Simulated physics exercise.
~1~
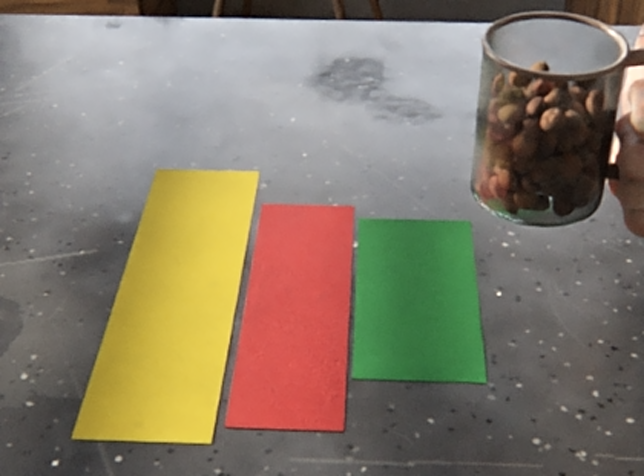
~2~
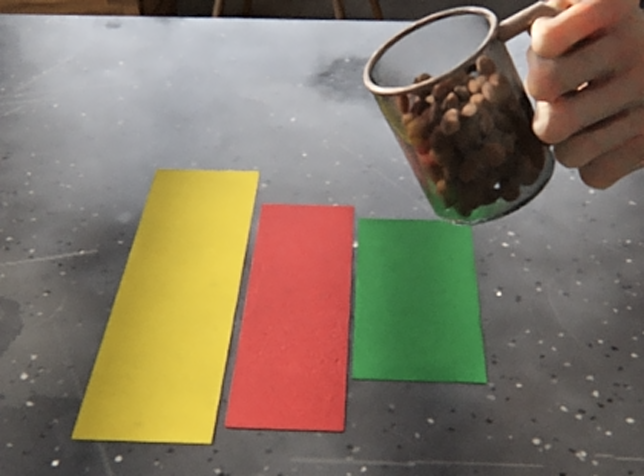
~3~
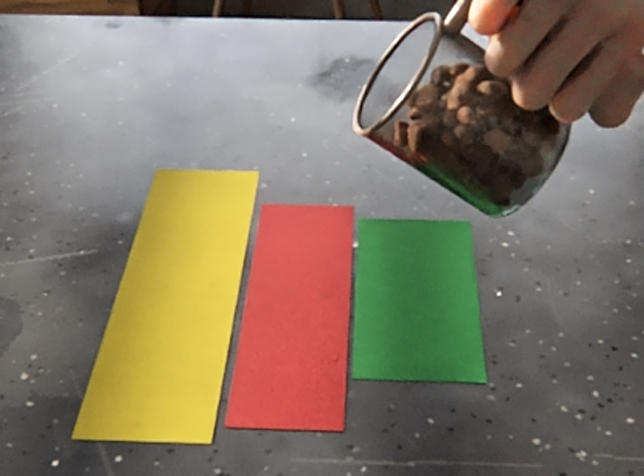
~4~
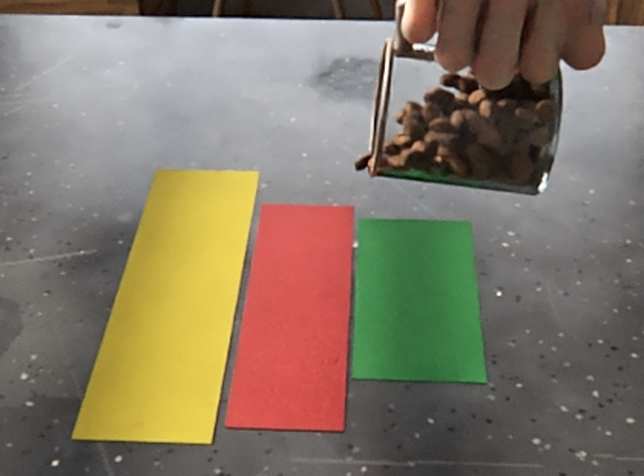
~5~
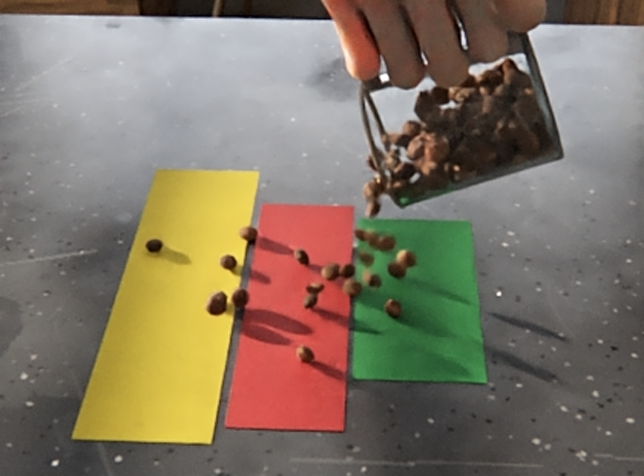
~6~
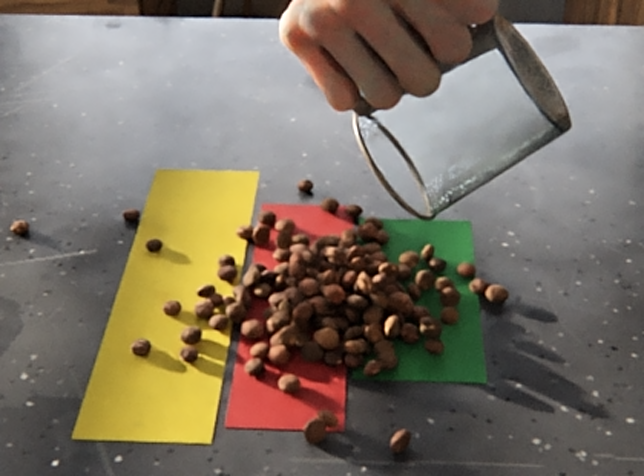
On a dark speckled tabletop, yellow, red and green mats lie side by side, while a hand at the right holds a clear cup full of brown kibble. The hand moves the cup left over the table near the green mat and tips it steadily onto its side. Kibble begins to spill from the rim, scattering across all three mats. The cup tilts further until it is empty. The pieces end heaped mainly over the red and green mats, with some on the yellow mat and a few strays on the bare table.
